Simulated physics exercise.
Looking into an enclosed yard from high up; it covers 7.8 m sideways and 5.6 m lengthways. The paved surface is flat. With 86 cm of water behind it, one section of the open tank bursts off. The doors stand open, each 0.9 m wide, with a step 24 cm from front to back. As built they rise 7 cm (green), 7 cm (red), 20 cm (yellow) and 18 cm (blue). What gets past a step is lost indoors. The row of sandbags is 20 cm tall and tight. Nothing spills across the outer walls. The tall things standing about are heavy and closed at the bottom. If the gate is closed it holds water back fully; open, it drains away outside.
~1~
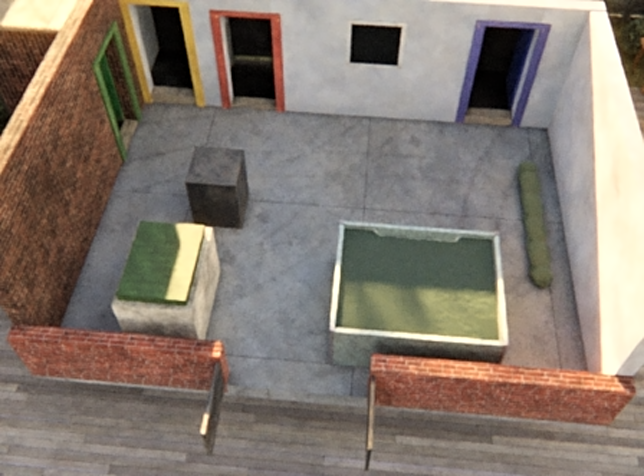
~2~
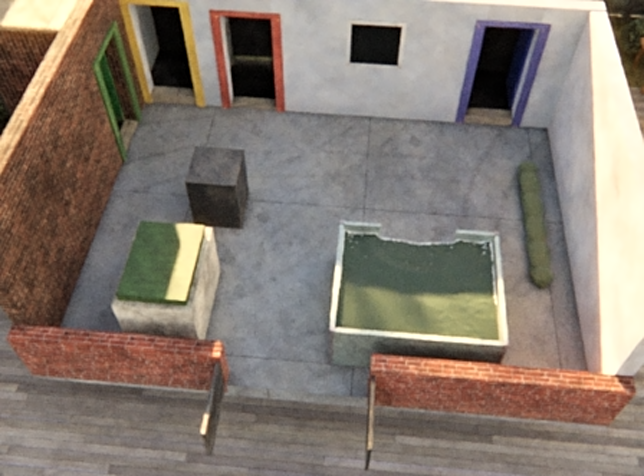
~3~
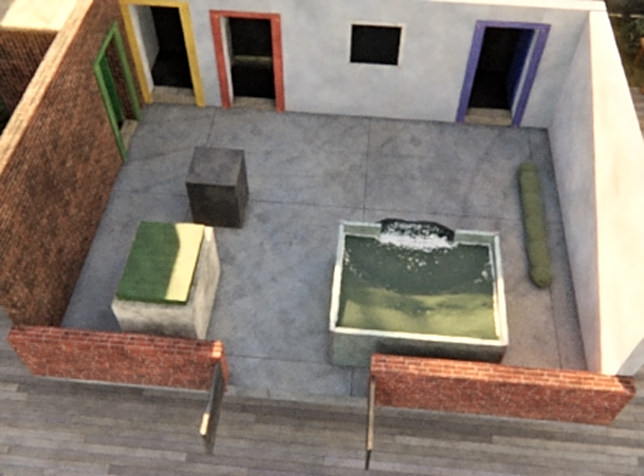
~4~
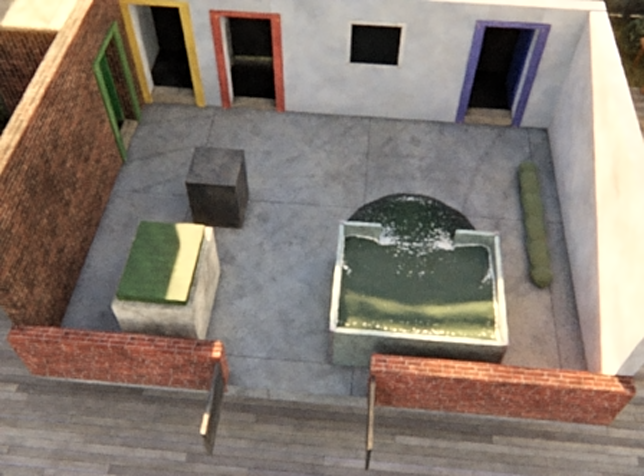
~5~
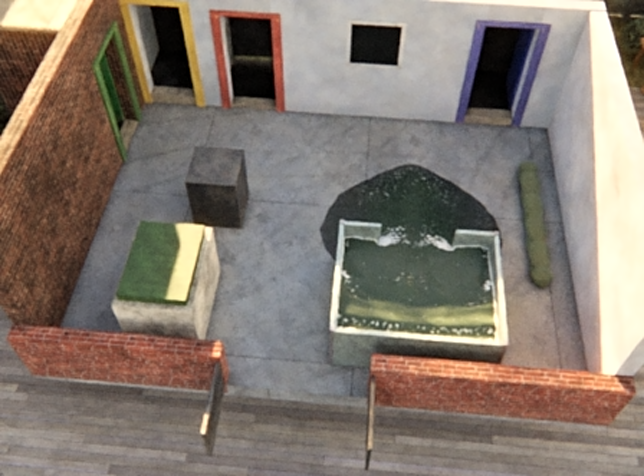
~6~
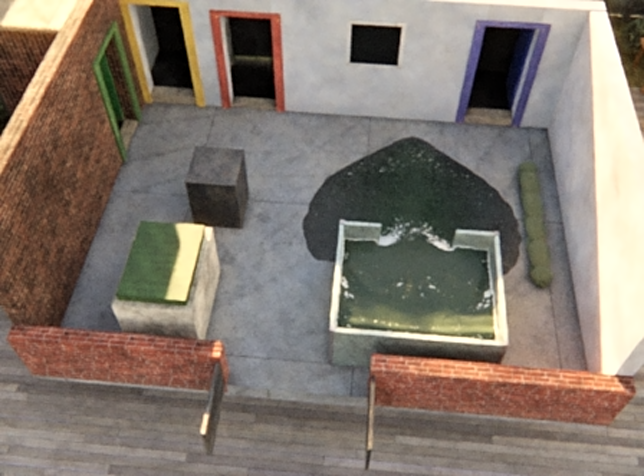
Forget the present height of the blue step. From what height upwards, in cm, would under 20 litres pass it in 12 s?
Close to 26 cm is just enough.
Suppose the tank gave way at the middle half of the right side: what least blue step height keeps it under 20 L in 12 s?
About 15 cm.
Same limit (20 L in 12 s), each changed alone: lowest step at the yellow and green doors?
About 13.0 cm at yellow and 15 cm at green.
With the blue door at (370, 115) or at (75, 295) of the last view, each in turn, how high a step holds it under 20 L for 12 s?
Roughly 28 and 10.5 cm.
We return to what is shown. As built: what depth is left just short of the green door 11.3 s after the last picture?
About 9.0 cm.
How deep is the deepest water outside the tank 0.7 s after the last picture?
Roughly 40 cm.
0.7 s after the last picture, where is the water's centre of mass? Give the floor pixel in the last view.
Near (411, 259).
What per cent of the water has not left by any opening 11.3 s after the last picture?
Some 86 per cent remains.
Then, 0.7 s after the last picture water covers 35 % of the floor, deepest (40 cm) near (411, 254); 22 cm at the blue door, 1 litre in over its 18 cm step.
Then, 2.3 s after the last picture water covers 50 % of the floor, deepest (34 cm) near (536, 128); 27 cm at the blue door, 73 litres in over its 18 cm step.
Then, 11.3 s after the last picture water covers 95 % of the floor, deepest (14 cm) near (51, 354); 7 cm at the blue door, 101 litres in over its 18 cm step.
At the blue door as built, the water peaked near 32 cm, 1.5 s after the last picture.
With a step of 23.5 cm, 37 litres would have come in within the 12 s; with 32 cm, 4 litres. So under 20 litres takes about 26 cm.
